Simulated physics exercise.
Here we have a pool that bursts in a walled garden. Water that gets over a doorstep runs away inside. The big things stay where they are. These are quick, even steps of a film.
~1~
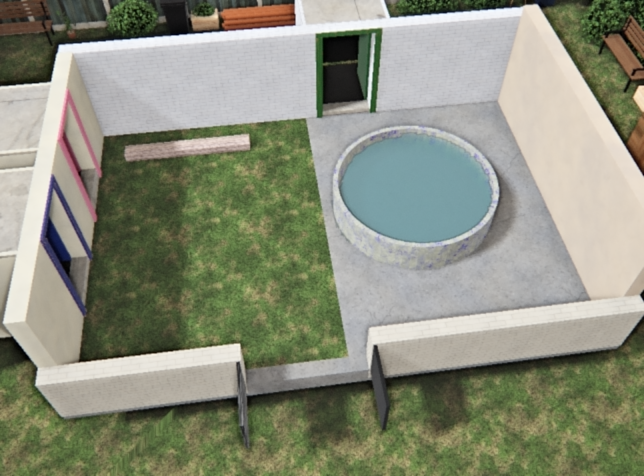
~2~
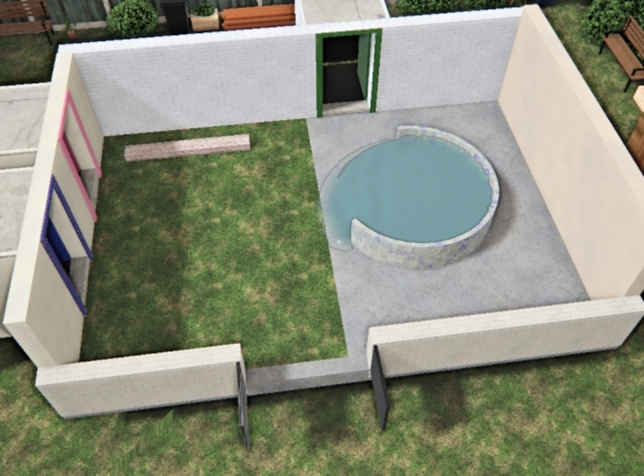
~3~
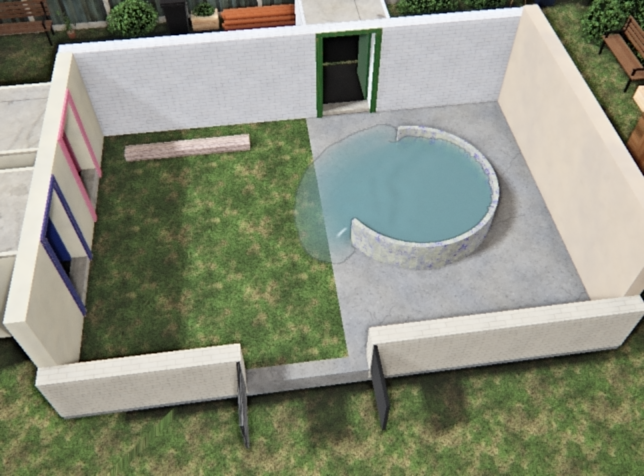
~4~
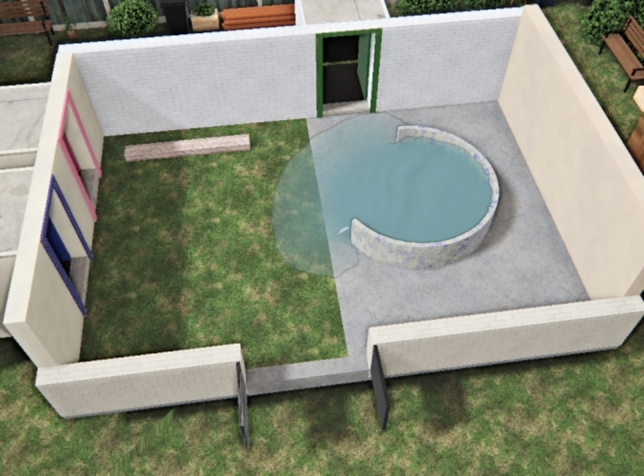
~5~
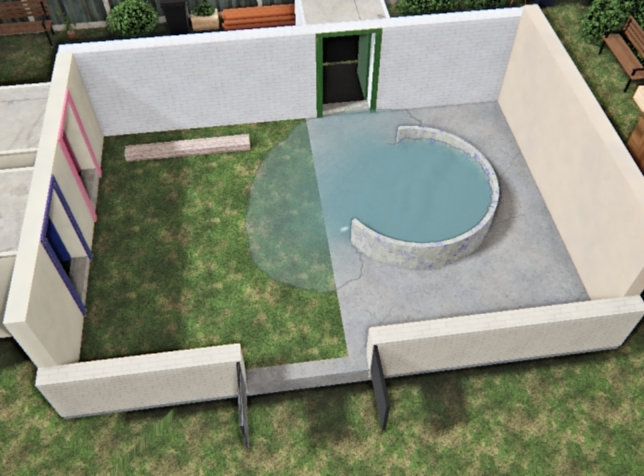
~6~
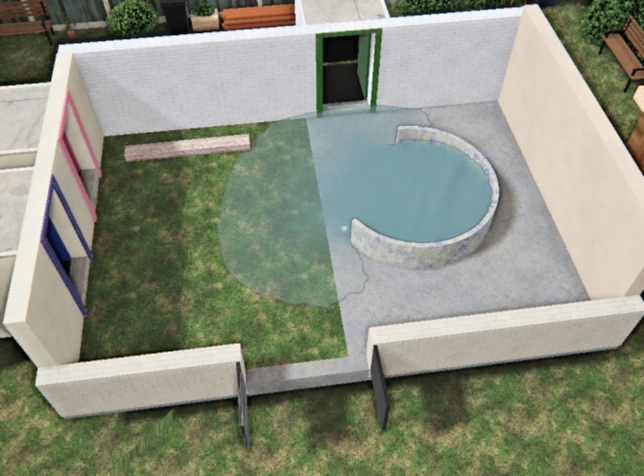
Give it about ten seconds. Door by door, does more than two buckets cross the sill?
One by one: The pink door stays under that; the green door takes more than that; the blue door stays under that.
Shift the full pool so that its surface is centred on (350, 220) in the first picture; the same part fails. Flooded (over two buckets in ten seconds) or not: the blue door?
Then: The blue door takes less.
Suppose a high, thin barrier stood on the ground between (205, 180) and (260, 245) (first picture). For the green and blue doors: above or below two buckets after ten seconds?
One by one: The green one goes over, the blue one is under.
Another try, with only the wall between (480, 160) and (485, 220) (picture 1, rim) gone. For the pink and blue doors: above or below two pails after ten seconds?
In short: The pink door takes less; the blue door holds.
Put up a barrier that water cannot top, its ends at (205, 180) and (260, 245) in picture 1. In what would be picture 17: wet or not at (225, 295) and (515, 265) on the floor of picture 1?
As listed: Covered, not flooded.
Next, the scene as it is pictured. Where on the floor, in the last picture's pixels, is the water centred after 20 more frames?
At about (274, 191).
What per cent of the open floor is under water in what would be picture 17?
Near 50 in a hundred.
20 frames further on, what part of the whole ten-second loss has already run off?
Some 40 per cent.
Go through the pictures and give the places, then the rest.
The first picture shows the round pool at (415, 185) is whole and still.
In the second picture, the front is at a hidden place, out from the gap at (342, 178).
In the third picture, the front is at (385, 128), out from the gap at (342, 180).
In the fourth picture, the front is at (385, 117), out from the gap at (342, 180).
In the fifth picture, water pours out at (342, 181) and has run to (399, 111).
In the sixth picture, water pours out at (342, 181) and has run to (239, 273).
A moment on, water covers 35 % of the floor; the pink door not reached, the green door over two buckets in, the blue door not reached.
Next, water covers 50 % of the floor; the pink door not reached, the green door over two buckets in, the blue door not reached.
Then, water covers 65 % of the floor; the pink door wet at the sill, nothing in, the green door far over two buckets in, the blue door wet at the sill, nothing in.
Later, water covers 75 % of the floor; the pink door wet at the sill, nothing in, the green door far over two buckets in, the blue door wet at the sill, nothing in.
In the end, water covers 95 % of the floor; the pink door wet at the sill, nothing in, the green door far over two buckets in, the blue door wet at the sill, nothing in.
